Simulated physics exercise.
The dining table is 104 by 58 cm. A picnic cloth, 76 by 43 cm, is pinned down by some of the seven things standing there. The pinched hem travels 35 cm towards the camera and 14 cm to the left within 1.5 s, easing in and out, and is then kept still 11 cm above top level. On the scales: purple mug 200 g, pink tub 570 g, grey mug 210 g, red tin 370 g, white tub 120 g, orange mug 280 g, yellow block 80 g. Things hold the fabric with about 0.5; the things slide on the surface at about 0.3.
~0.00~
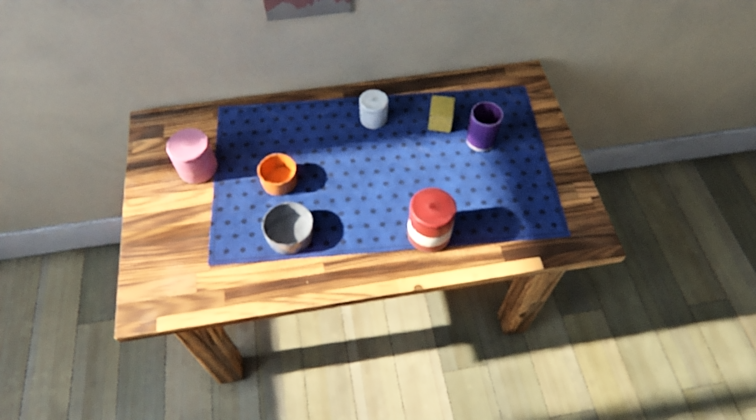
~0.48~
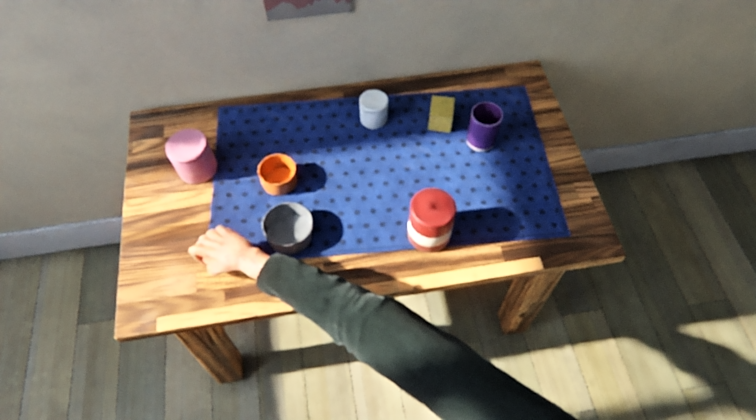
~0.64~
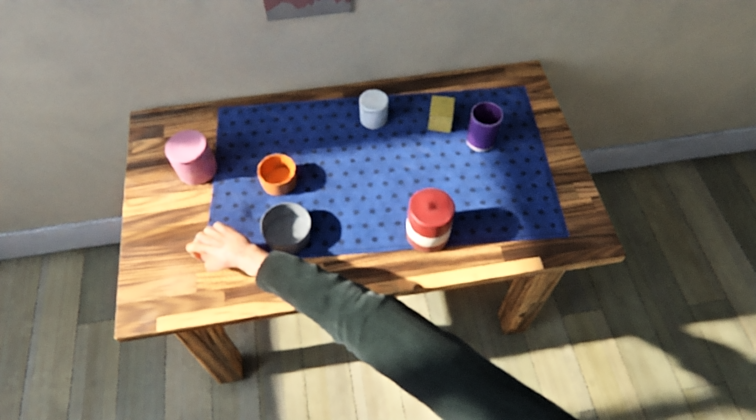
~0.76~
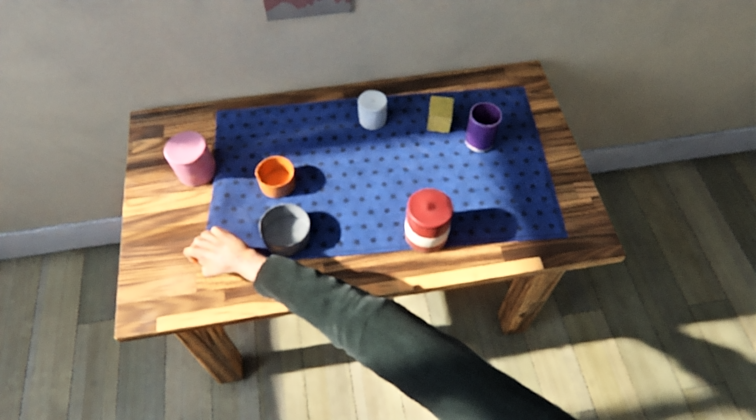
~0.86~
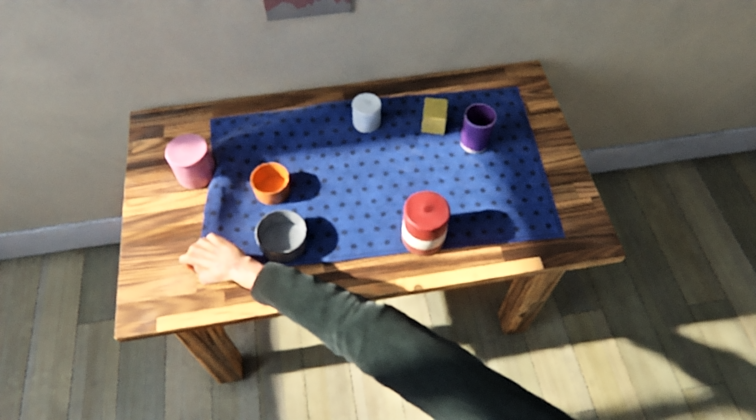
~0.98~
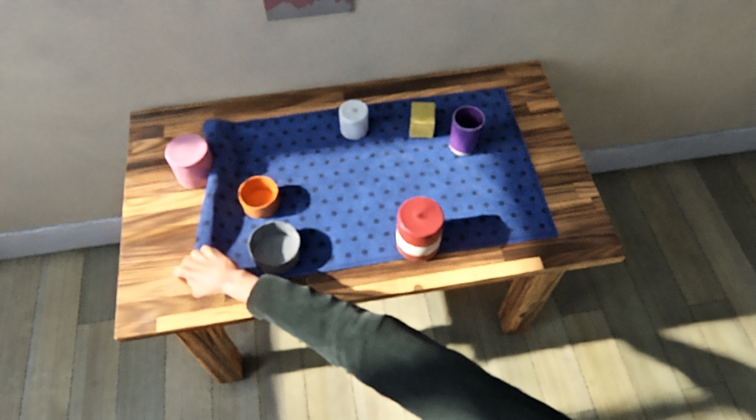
At the start, six cups and tins and a yellow block stand on a wooden table, all but the pink one on a blue patterned cloth. A hand reaches in to the cloth's near left corner, then drags it left and slightly nearer, carrying the objects on it along as its left edge bunches beside the still pink tub.
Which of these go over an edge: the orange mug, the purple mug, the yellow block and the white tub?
The orange mug goes over the edge, the purple mug goes over the edge, the yellow block drops off, the white tub goes over the edge.
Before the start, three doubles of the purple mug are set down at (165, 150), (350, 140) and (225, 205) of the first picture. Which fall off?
In turn: Stays up, drops off, drops off.
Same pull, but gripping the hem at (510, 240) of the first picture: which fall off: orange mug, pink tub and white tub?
In that case: Orange mug stays on, pink tub remains, white tub remains.
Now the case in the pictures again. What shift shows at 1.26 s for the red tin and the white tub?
About: Red tin 8 cm, white tub 15 cm.
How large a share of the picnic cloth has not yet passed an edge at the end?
Some 0 per cent of it.
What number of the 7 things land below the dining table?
6 of them.
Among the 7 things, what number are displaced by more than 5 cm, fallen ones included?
6 of them.
By 1.3 s, 100 % of the picnic cloth is still over the top; orange mug 18 cm off its start, white tub 16 cm off its start, yellow block 14 cm off its start.
By 1.6 s, 85 % of the picnic cloth is still over the top; orange mug 31 cm off its start, white tub 28 cm off its start, yellow block 25 cm off its start.
By 1.8 s, 65 % of the picnic cloth is still over the top; orange mug 43 cm off its start at (161, 345), white tub 39 cm off its start at (243, 206), yellow block 36 cm off its start at (318, 186).
By 2.1 s, 30 % of the picnic cloth is still over the top; white tub 59 cm off its start, yellow block 53 cm off its start, orange mug over the edge.
By 3.7 s, 0 % of the picnic cloth is still over the top; yellow block over the edge, white tub over the edge, purple mug over the edge, orange mug over the edge.
